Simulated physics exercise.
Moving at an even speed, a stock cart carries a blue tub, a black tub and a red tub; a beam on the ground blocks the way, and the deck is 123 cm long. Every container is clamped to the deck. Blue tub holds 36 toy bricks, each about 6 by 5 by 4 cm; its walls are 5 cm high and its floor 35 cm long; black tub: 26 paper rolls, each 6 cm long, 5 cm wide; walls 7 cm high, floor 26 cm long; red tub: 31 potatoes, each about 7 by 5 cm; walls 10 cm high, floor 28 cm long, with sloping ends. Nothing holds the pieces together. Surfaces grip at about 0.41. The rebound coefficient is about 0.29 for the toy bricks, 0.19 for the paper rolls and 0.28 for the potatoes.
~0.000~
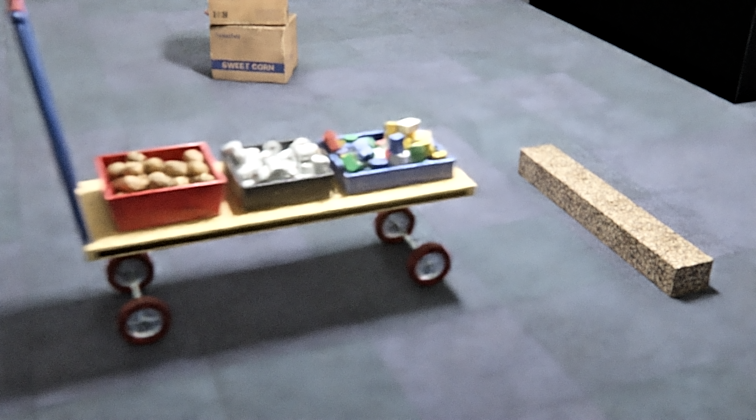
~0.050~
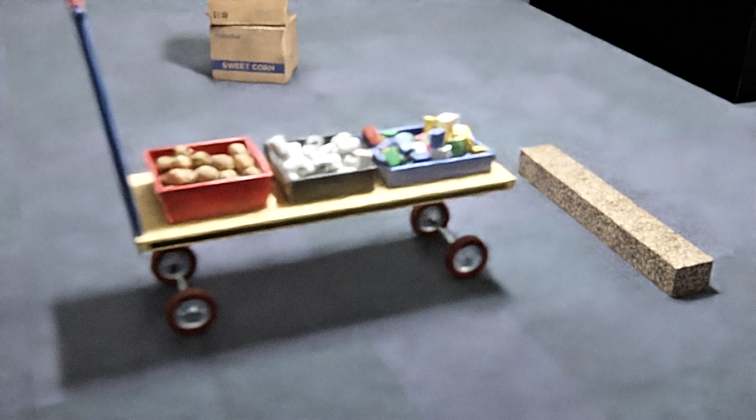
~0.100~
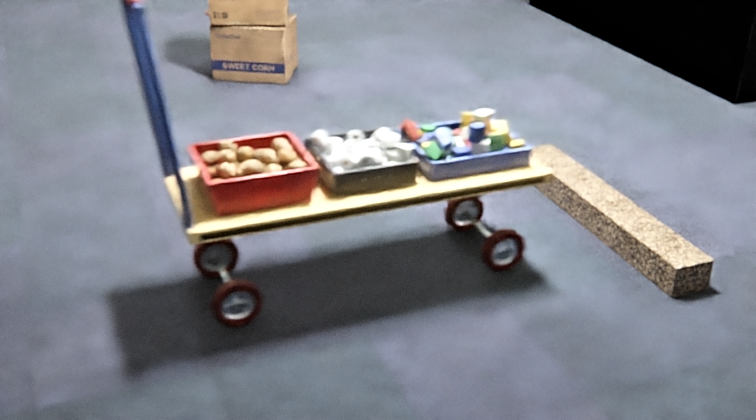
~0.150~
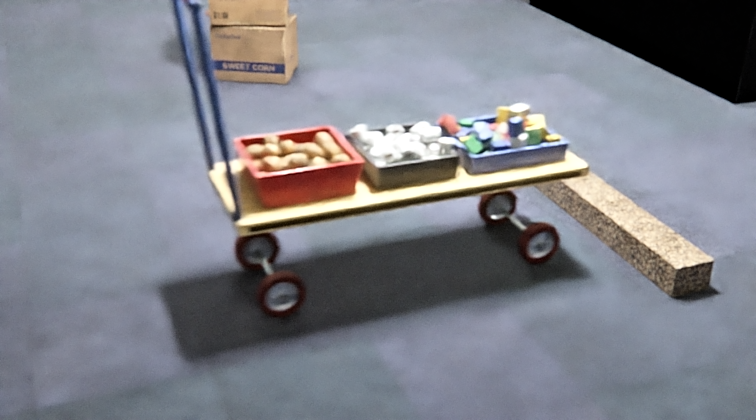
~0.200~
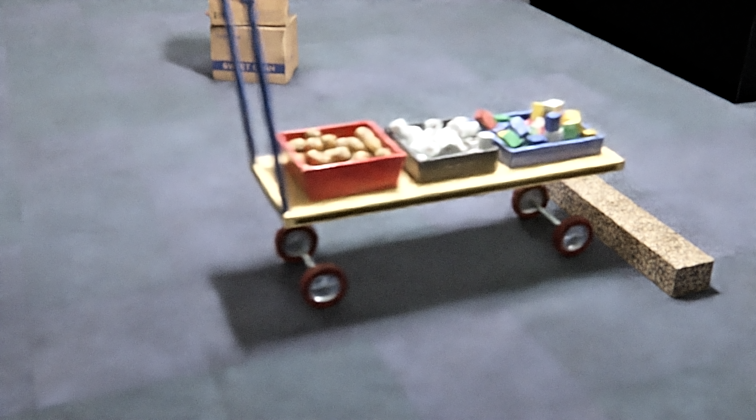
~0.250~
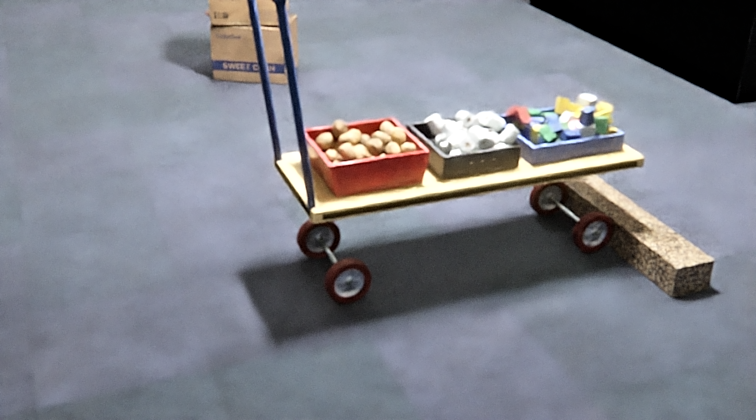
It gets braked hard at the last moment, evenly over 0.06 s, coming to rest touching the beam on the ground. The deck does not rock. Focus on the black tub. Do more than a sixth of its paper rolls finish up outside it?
Yes.
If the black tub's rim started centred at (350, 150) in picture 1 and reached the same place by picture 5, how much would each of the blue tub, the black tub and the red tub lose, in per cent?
Blue tub 20, black tub 0, red tub 0 per cent.
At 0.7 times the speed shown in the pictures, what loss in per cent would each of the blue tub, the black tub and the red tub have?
Then the blue tub sheds 20 per cent, the black tub 10 per cent, and the red tub 0 per cent.
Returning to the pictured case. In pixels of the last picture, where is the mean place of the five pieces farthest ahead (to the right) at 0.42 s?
(647, 107).
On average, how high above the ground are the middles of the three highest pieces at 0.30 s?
56 cm.
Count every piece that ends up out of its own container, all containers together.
Taken together it comes to about 18.
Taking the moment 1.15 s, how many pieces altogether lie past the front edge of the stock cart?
Around 8.
After 0.30 s, the blue tub is down by 3 of 36, the black tub is down by 2 of 26 and the red tub has all 31.
After 0.42 s, the blue tub is down by 7 of 36, the black tub is down by 4 of 26 and the red tub is down by 1 of 31.
After 0.65 s, the blue tub is down by 10 of 36, the black tub is down by 7 of 26 and the red tub is down by 1 of 31.
When it is over (at 1.15 s), the blue tub is down by 10 of 36, the black tub is down by 7 of 26 and the red tub is down by 1 of 31. Asked share, 7 of 26, 27 per cent.
